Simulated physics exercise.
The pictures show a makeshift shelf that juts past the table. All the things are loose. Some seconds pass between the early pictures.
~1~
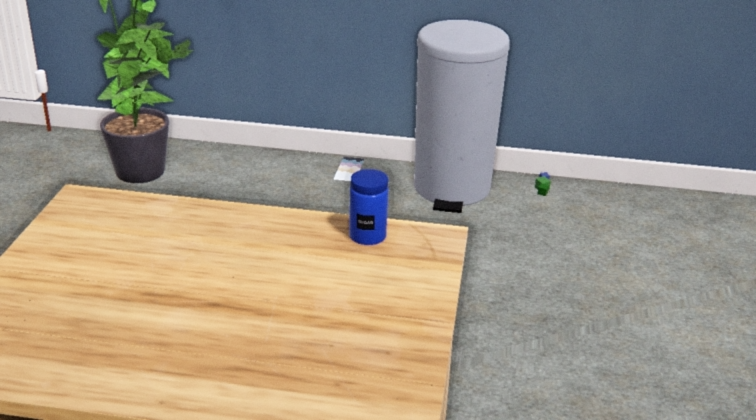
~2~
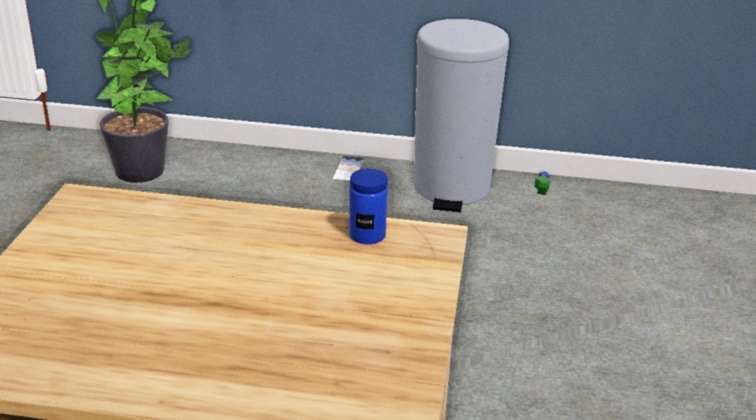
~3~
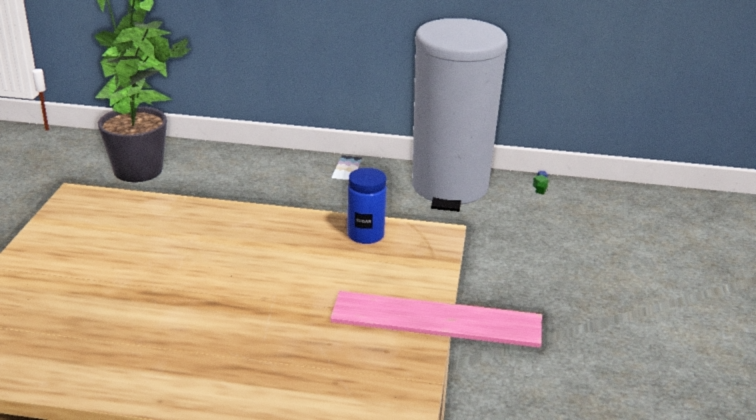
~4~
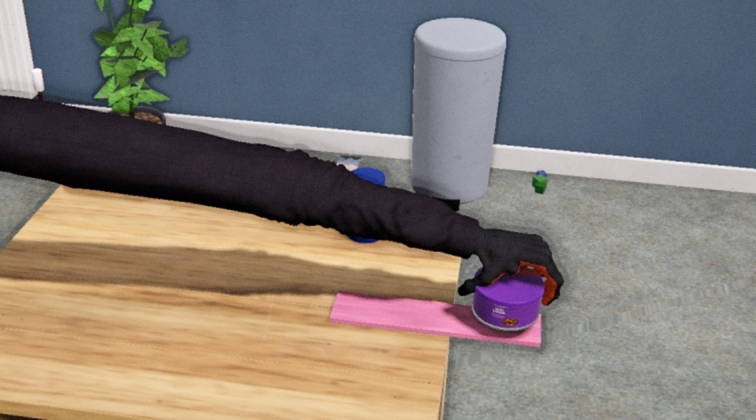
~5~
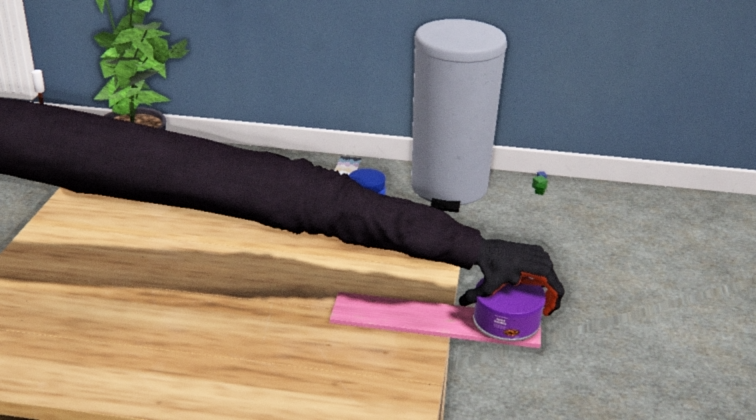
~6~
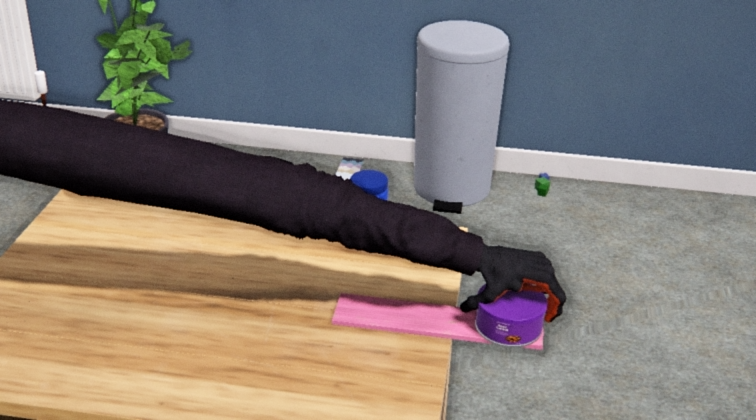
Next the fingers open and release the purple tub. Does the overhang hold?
The board tips off the edge.
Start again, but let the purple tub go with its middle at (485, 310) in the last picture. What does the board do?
Then it goes over.
Then, 0.40 s later than the last frame, purple tub now down on the floor or falling; pink board on its side.
Then, 0.60 s later than the last frame, pink board now down on the floor or falling.
Then, 0.90 s later than the last frame, things are still on the move.
When it is over, down on the floor or falling, purple tub and pink board; blue jar as before. The board goes over.
